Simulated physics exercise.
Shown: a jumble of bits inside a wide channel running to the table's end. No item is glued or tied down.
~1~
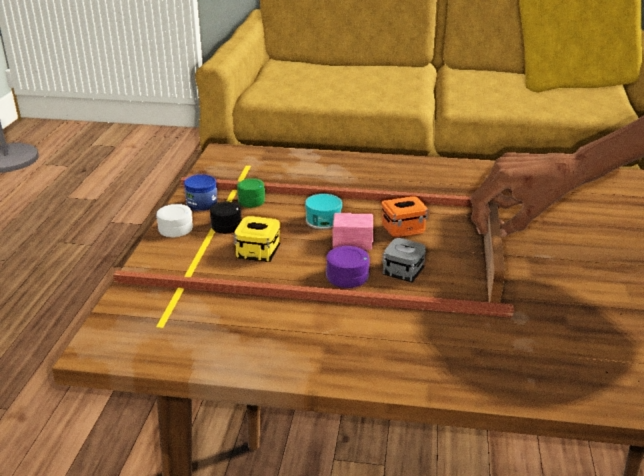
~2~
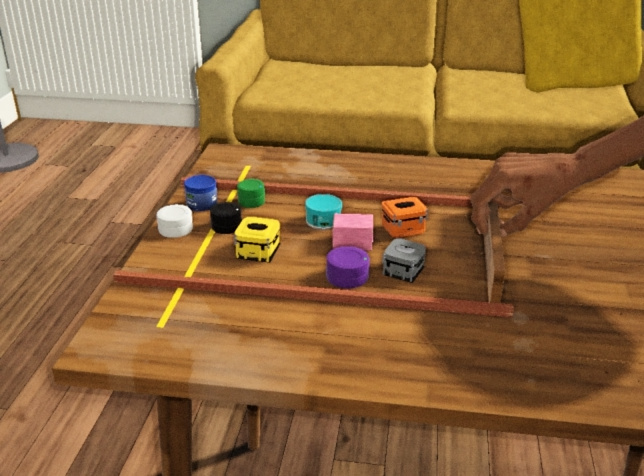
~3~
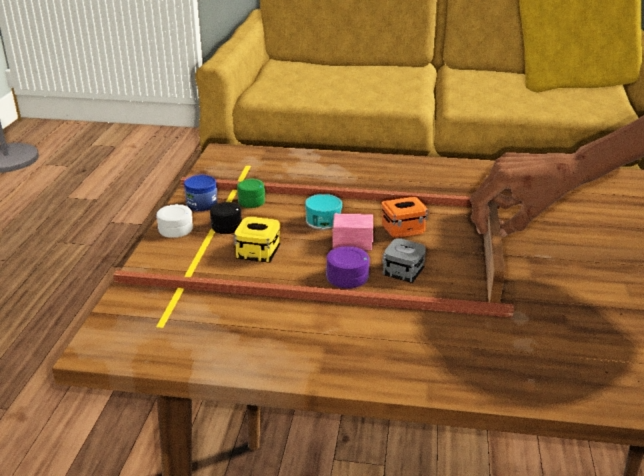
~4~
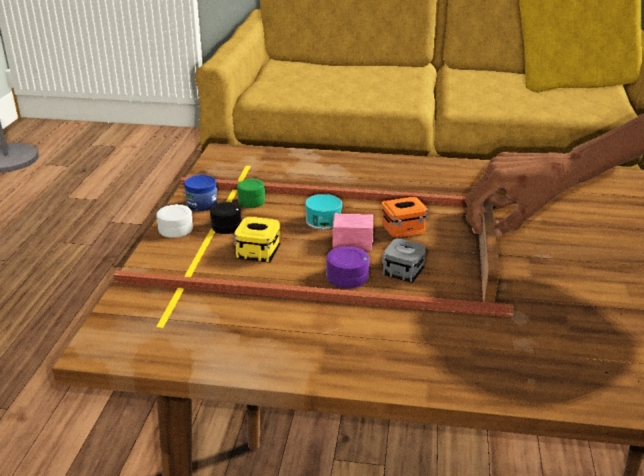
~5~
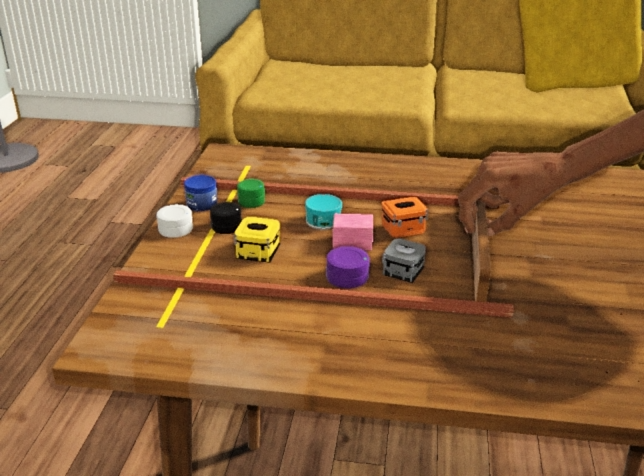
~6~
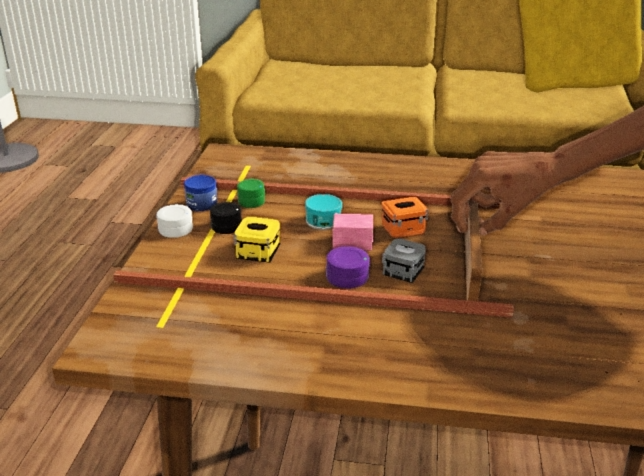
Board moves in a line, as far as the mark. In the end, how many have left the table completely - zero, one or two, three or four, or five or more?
In the end, one or two have left it.
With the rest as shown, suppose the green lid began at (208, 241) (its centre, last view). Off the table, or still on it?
Well, the green lid fails to stay.
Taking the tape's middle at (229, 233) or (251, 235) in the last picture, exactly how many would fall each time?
Taking the two tries in order, the numbers are 1 and 0.
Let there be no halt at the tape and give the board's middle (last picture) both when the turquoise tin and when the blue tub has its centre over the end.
(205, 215) and then (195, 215), give or take.
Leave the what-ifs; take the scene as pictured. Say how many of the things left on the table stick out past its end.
My count gives 4.
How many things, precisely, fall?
1.
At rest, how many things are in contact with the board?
Well, it touches 5.
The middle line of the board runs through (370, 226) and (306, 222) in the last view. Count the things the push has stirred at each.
5, then 6.
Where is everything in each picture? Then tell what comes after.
White lid (175, 221); blue tub (201, 193); black lid (226, 217); board (492, 235); tape (212, 232), in the first picture.
Blue tub (201, 193); yellow case (258, 239), in the second picture.
Black lid (226, 218); orange case (404, 217), in the third picture.
White lid (175, 221); turquoise tin (323, 212), in the fourth picture.
Blue tub (201, 193); board (479, 234), in the fifth picture.
White lid (175, 221); blue tub (201, 193); black lid (226, 218); board (472, 234); tape (212, 232), in the sixth picture.
A little later, none off yet; white lid at rest near (175, 221); blue tub at rest near (201, 193); black lid at rest near (226, 218).
When it is over, the number that fall off is one or two; down, white lid.
